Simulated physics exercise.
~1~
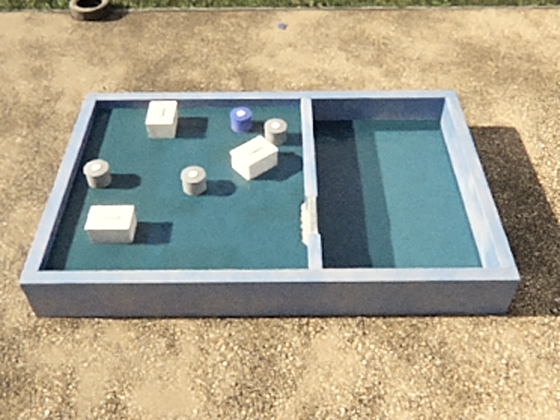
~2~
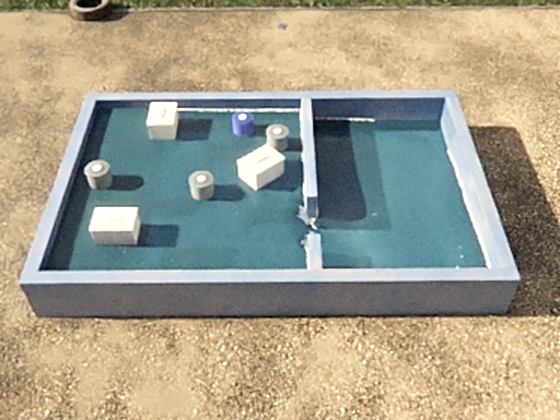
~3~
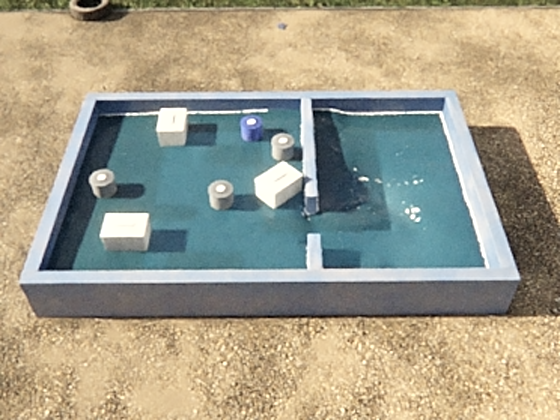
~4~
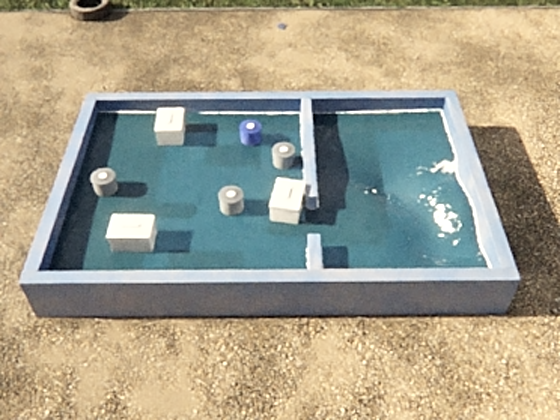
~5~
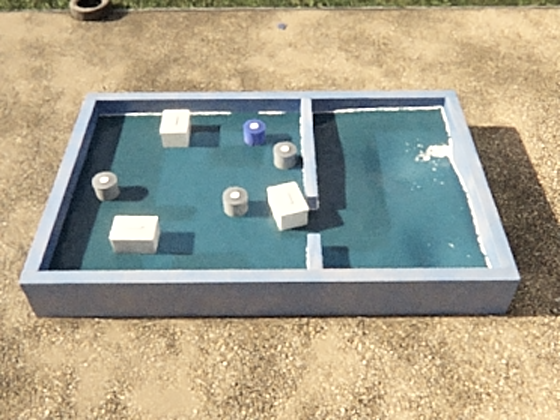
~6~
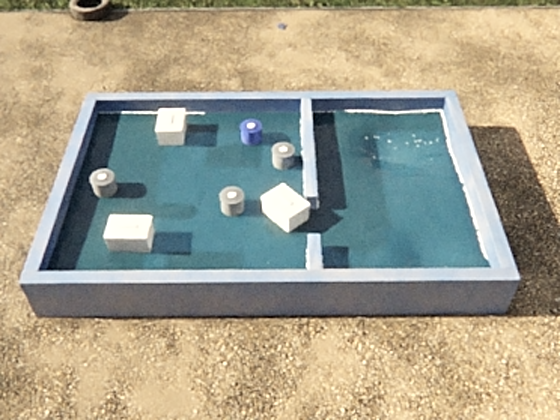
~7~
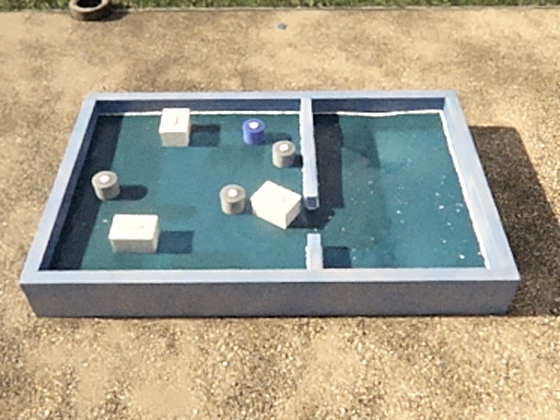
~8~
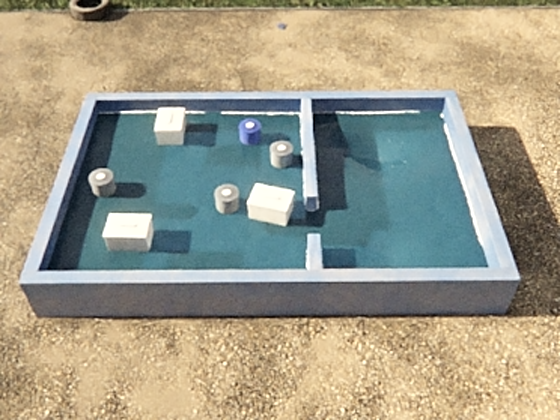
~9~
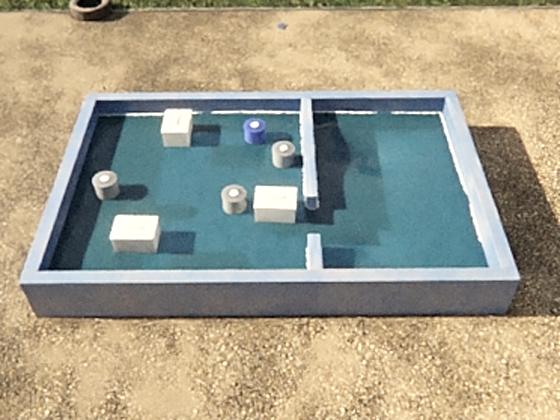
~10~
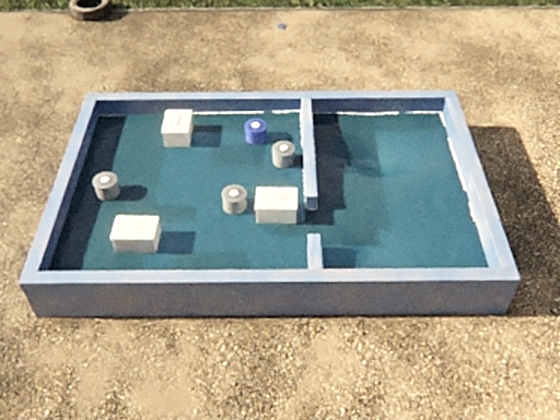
The clip opens on a divided blue basin seen from above, with three white boxes, three grey tubs and a blue tub on the left side. Water bursts through a gap in the dividing wall, throwing froth into the empty right side. The floating items drift slightly rightward, while the box nearest the gap slides right and toward the viewer, turning as it nears the wall. White foam gathers on the right, then thins out. That box swings around, eases back left and settles beside a grey tub. As the water calms, everything still floats left of the divider, the blue tub included.
